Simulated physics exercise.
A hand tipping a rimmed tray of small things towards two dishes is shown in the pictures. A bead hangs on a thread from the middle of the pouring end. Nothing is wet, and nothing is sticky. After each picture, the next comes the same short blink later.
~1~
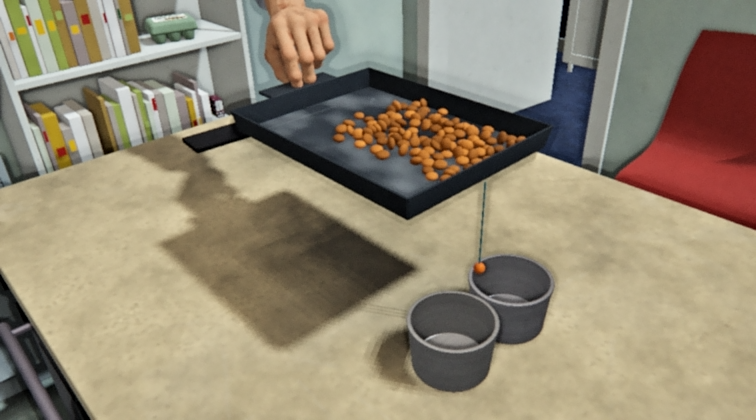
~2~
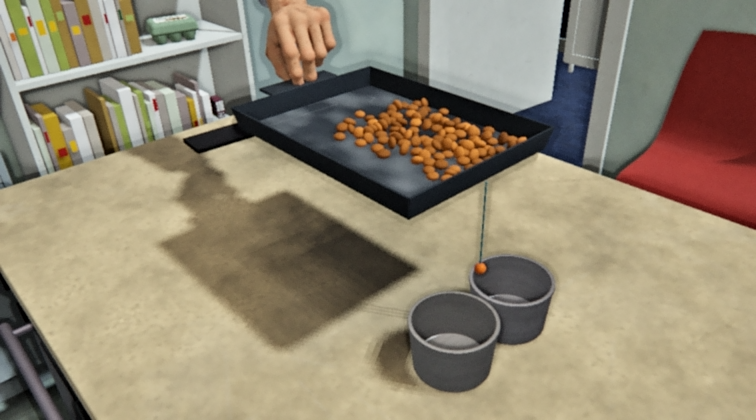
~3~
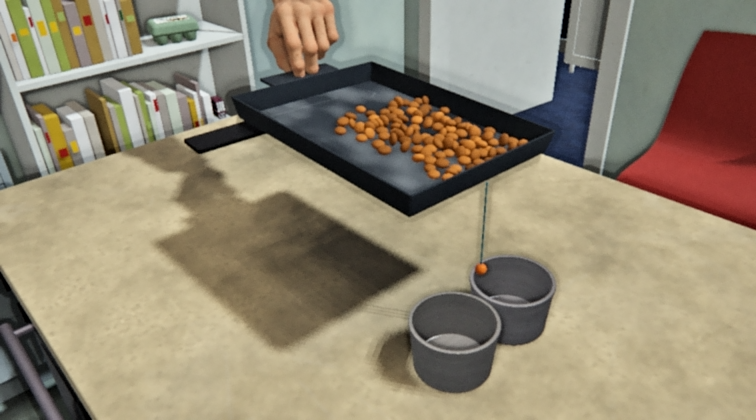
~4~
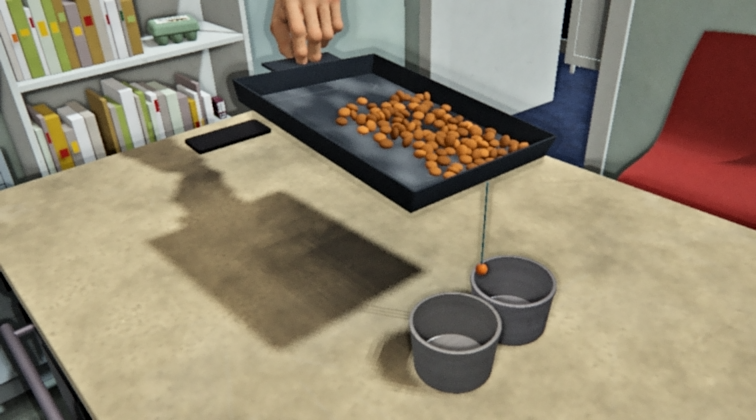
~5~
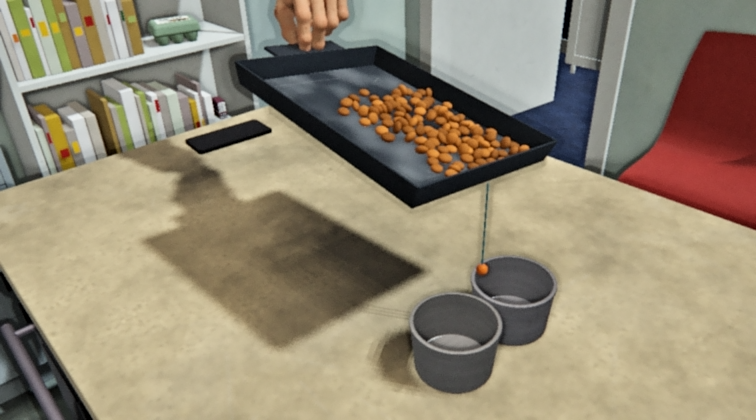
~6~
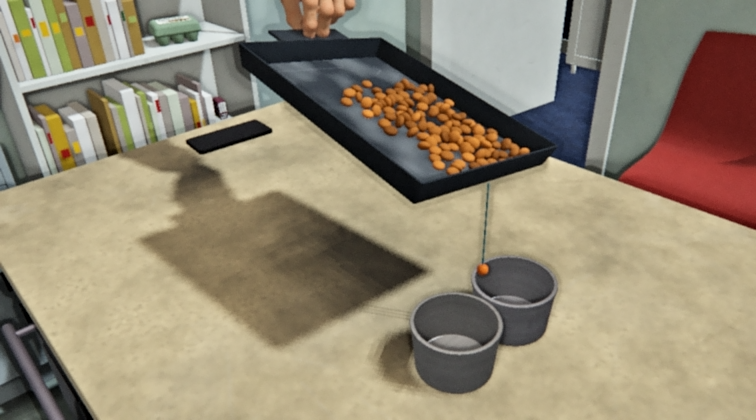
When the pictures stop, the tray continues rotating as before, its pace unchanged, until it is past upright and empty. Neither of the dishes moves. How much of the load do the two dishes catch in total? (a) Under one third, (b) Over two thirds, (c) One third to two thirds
(a) Under one third.
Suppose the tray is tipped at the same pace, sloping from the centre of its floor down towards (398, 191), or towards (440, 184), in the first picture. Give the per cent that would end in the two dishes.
Respectively close to 50 and 60 in a hundred.
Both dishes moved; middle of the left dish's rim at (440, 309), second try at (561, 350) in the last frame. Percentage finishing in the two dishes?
The first position comes out at 10 per cent, the other at 0 per cent.
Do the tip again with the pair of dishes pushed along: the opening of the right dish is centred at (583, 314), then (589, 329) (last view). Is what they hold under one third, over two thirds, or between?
Under a third; under a third.
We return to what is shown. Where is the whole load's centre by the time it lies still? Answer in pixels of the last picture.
(531, 285).
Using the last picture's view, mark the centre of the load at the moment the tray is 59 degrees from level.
Close to (483, 124).
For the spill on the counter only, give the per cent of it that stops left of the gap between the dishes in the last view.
It comes to 10 per cent or so.
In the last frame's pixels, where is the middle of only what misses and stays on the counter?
Close to pixel (530, 279) in the last view.
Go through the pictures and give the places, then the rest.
Corners of the pouring end (408, 195) and (546, 126), level; middle of the load (423, 140), bits of cat kibble; left dish (486, 360); right dish (542, 314); bead on its thread (479, 268), in the first frame.
Corners of the pouring end (409, 194) and (547, 127), level; middle of the load (424, 140), in the second frame.
Corners of the pouring end (411, 192) and (548, 130), tipped barely, lowest at the right corner; middle of the load (425, 138), in the third frame.
Corners of the pouring end (415, 187) and (550, 135), tipped a little, lowest at the right corner; middle of the load (427, 134), in the fourth frame.
Corners of the pouring end (418, 183) and (551, 139), tipped a little, lowest at the right corner; middle of the load (428, 130), in the fifth frame.
Corners of the pouring end (422, 179) and (551, 144), tipped clearly, lowest at the right corner; middle of the load (430, 127); left dish (489, 361); right dish (546, 316), in the sixth frame.
Just after the last frame, tray tipped steeply; every one on the tray.
A moment on, tray tipped right over; almost all on the tray; just a few outside both; about a tenth in the air.
Further on, tray tipped past a quarter turn; about a tenth in the right dish; the larger part outside both.
When it is over, tray tipped past a quarter turn; not one in the left dish; about a tenth in the right dish; the larger part outside both.
